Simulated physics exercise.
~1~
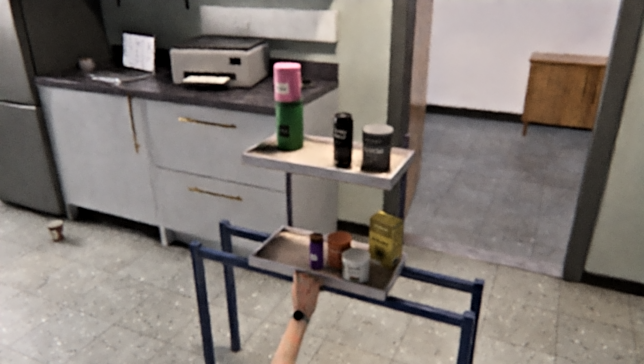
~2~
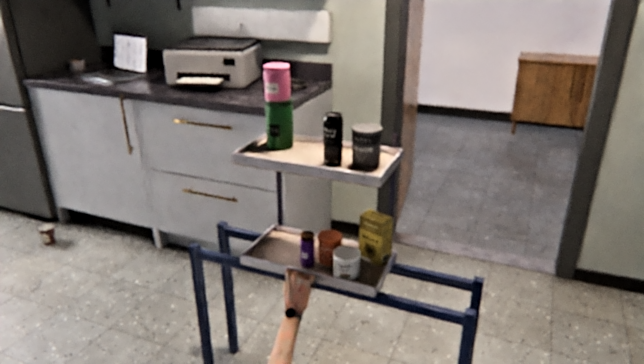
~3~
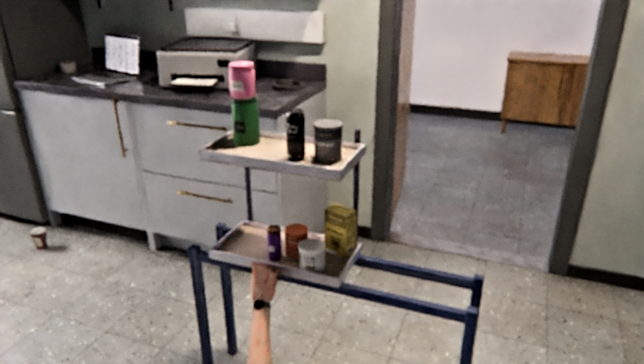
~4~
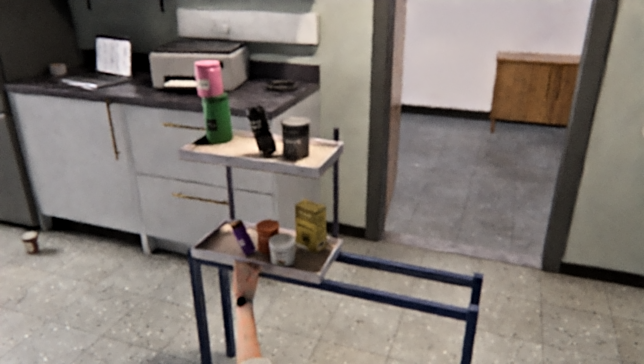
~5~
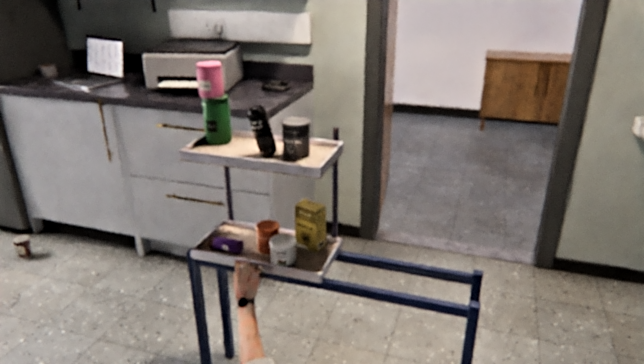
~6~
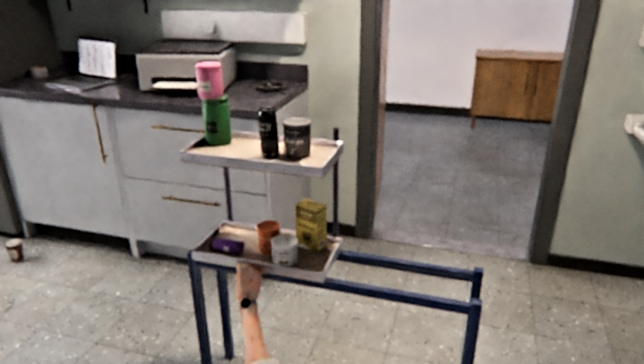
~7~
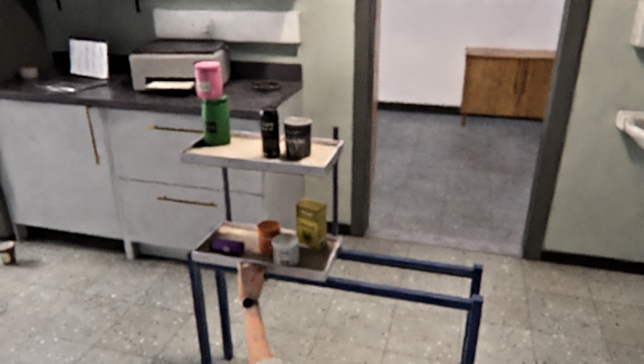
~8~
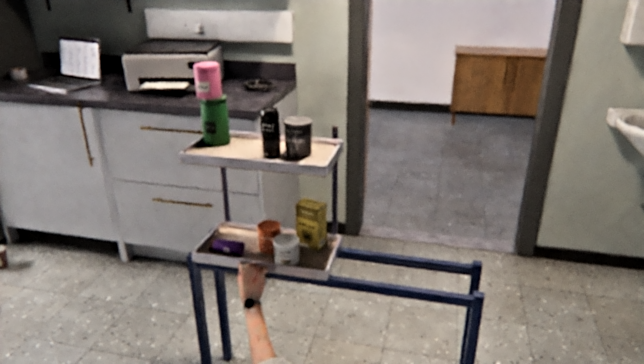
In a room with grey cabinets, a printer on the counter and an open doorway, a two-level tray on a blue frame is seen from the front and slightly above. A pink jar stands on a green one beside a black can and a grey tin on the upper level, with a purple shaker, orange and white tins and a yellow carton below. A hand pushes the tray left until it stops at the left end. The black can leans, then settles upright, while the purple shaker topples. It stays lying on the tray, the pink jar still atop the green one.
